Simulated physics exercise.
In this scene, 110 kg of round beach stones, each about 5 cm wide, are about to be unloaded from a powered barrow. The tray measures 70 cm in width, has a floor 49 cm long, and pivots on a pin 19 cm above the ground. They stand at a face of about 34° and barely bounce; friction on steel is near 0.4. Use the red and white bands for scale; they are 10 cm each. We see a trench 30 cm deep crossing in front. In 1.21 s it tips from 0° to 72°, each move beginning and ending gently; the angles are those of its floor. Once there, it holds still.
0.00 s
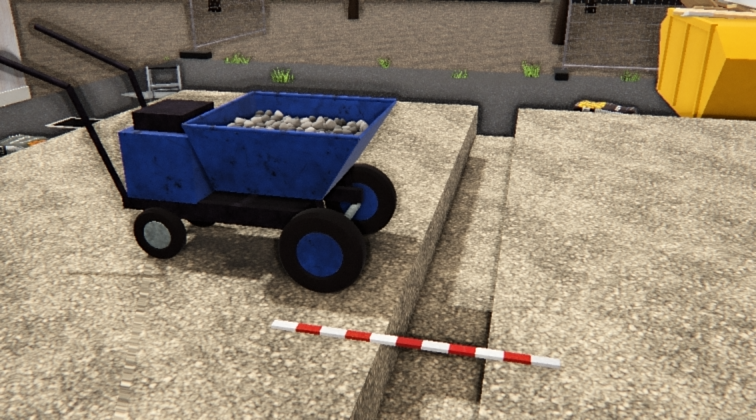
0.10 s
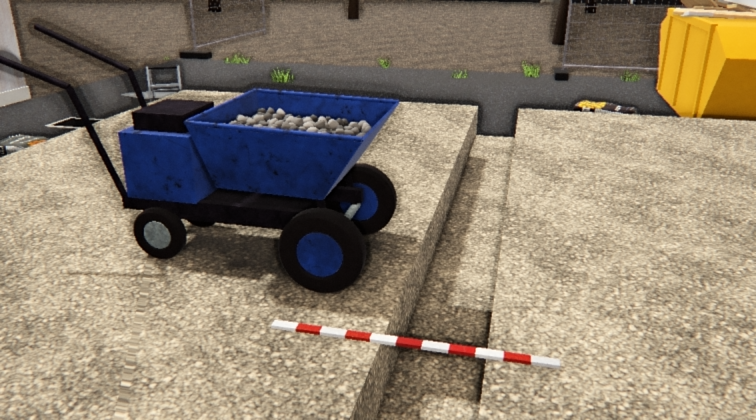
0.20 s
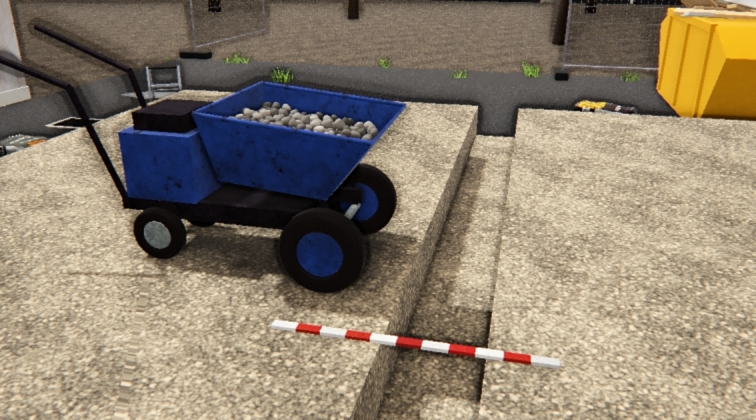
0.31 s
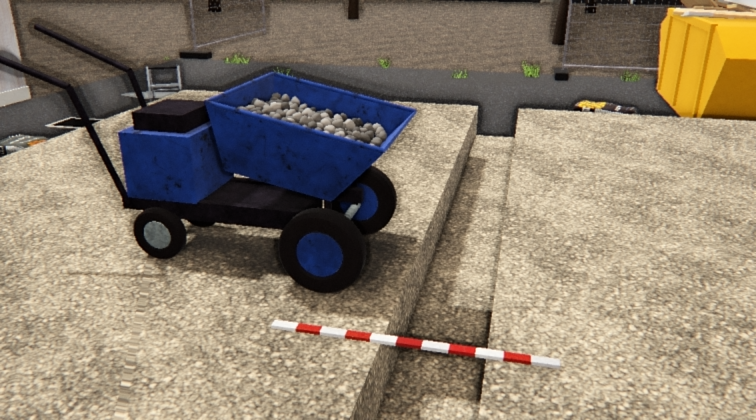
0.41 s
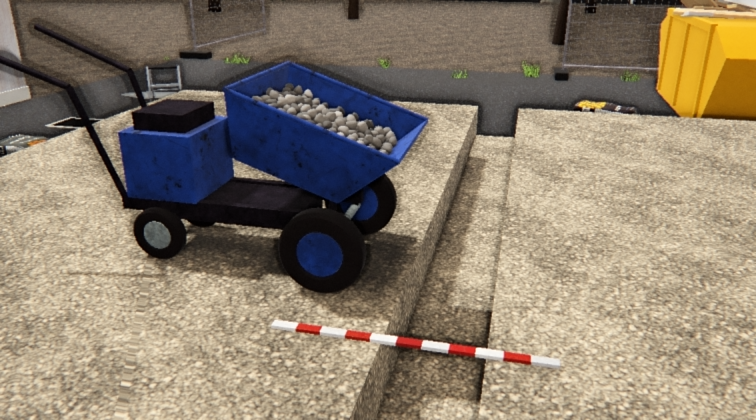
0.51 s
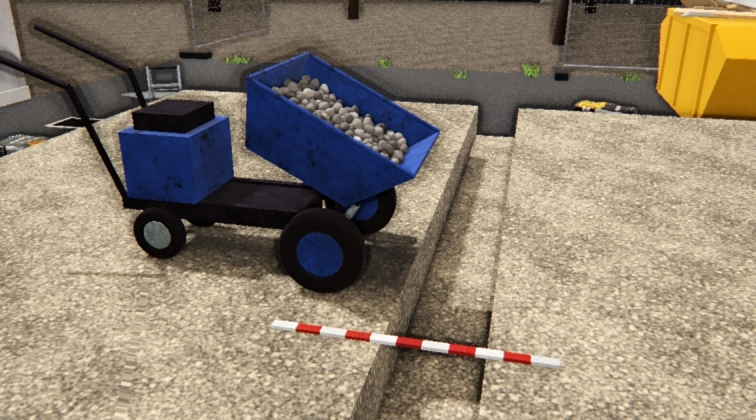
A blue powered barrow with black handles and a tray of grey stones stands on a pale, rough slab at left, viewed from slightly above by a still camera. A red-and-white striped pole lies across a narrow trench to its right, with a yellow container behind at upper right. The tray's rear rises slowly, then more quickly, tilting rightward with its stones while the wheels stay put.
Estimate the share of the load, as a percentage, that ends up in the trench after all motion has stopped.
Roughly 61 per cent of the load ends up there.
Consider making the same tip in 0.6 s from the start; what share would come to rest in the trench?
40 %.
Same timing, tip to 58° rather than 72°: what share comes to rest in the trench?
Roughly 35 per cent would end in the trench.
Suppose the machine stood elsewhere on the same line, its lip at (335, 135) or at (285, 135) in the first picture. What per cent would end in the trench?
That gives roughly 85 per cent and roughly 100 per cent.
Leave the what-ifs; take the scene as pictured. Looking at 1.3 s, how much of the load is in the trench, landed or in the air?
About 20%.
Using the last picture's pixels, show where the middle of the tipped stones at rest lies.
In the last view, about (484, 311).
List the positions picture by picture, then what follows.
The first picture shows lip at (359, 138), floor tilted 0°, highest stones at (281, 123).
In the second picture, the tray is at 1°, its lip at (362, 140); the top of the load is at (284, 121); the stones move at 0.2 m/s on average.
The third picture shows lip at (371, 144), floor tilted 5°, highest stones at (269, 115); the stones move at 0.4 m/s on average.
In the fourth picture, the tray is at 11°, its lip at (384, 151); the top of the load is at (269, 105); the stones move at 0.5 m/s on average.
In the fifth picture, the tray is at 19°, its lip at (399, 162); the top of the load is at (283, 96); the stones move at 0.6 m/s on average.
The sixth picture shows lip at (414, 177), floor tilted 28°, highest stones at (297, 89); the stones move at 0.7 m/s on average.
After 0.9 s the floor is at 61°; 100 % in the tray; the foremost stones are at (449, 207).
After 1.3 s the floor is at 72°; 56 % in the tray, 21 % in the trench, 24 % past the trench; the foremost stones are at (572, 284).
After 1.7 s the floor is at 72°; 24 % in the tray, 36 % in the trench, 39 % past the trench; the foremost stones are at (670, 286).
After 3.6 s the floor is at 72°; 0 % in the tray, 61 % in the trench, 39 % past the trench; the foremost stones are at (724, 287).
